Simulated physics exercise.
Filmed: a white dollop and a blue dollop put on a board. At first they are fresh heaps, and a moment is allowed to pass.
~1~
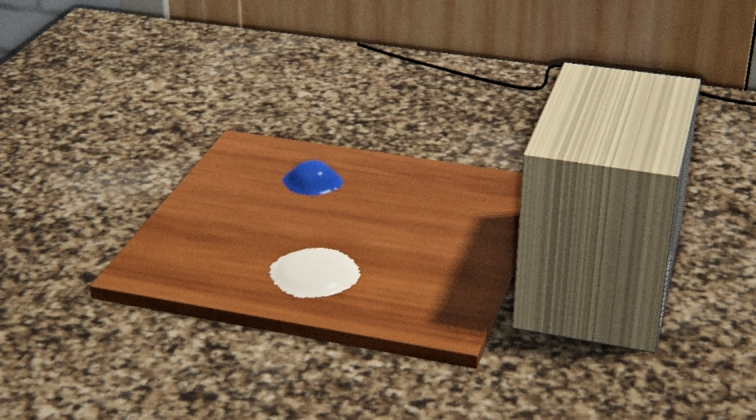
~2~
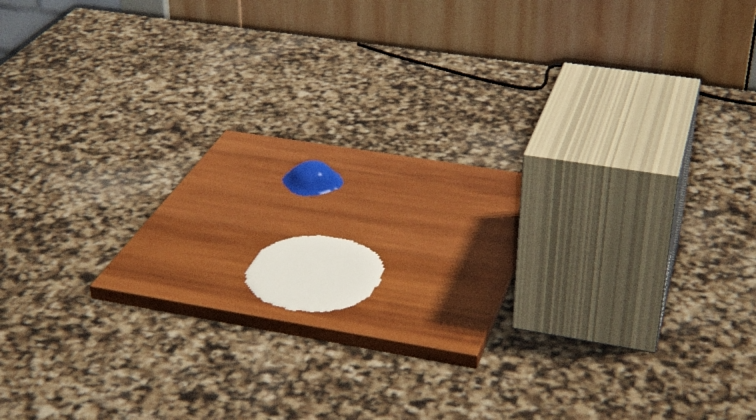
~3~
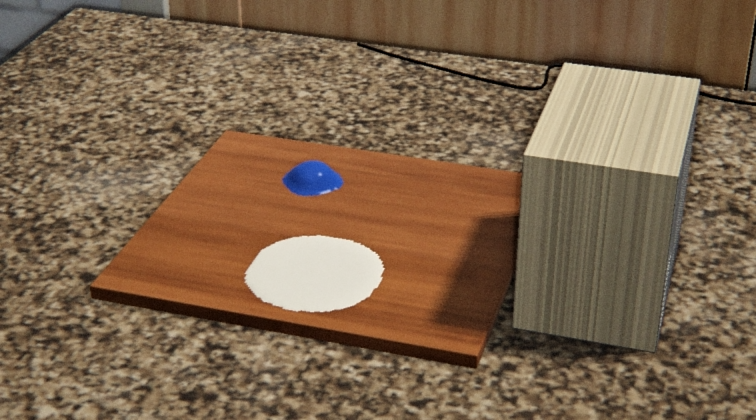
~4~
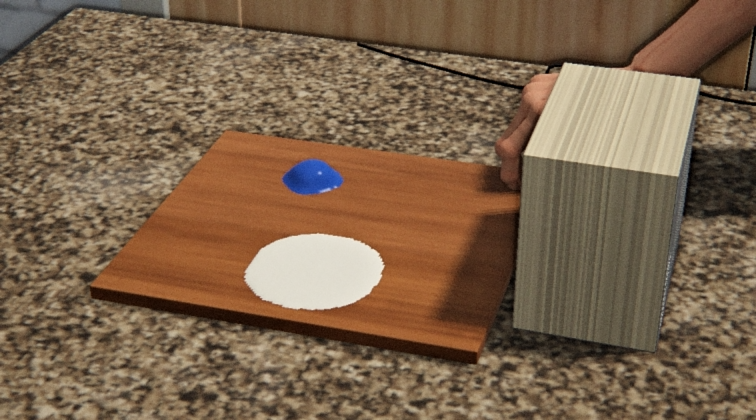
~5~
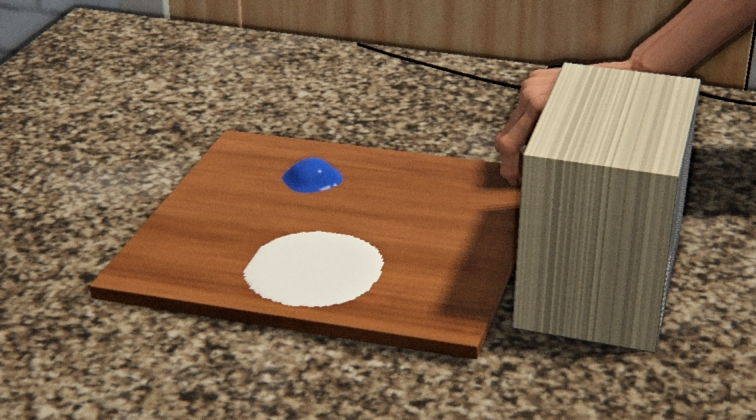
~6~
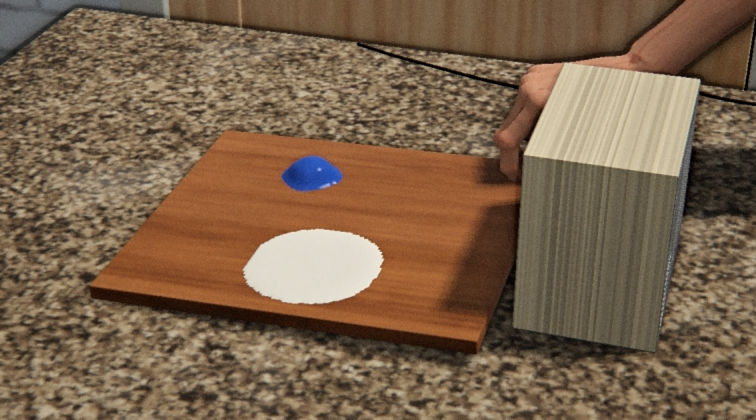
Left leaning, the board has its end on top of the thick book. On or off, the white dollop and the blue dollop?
What you'd see is the white dollop that goes over and the blue dollop that keeps its place.
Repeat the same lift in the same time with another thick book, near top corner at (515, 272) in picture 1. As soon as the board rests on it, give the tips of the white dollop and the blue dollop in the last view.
The first one ends near (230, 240) and the second near (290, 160).
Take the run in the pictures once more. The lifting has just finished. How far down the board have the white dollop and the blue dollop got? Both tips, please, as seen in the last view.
Taking them in order, that's (141, 230) and (262, 128).
Next, slope about 32°; the white dollop has crept down a long way; the blue dollop has not moved.
After that, the white dollop is dripping off the low end; the blue dollop has not moved.
Finally, slope about 32°; the white dollop is dripping off the low end; the blue dollop has not moved.
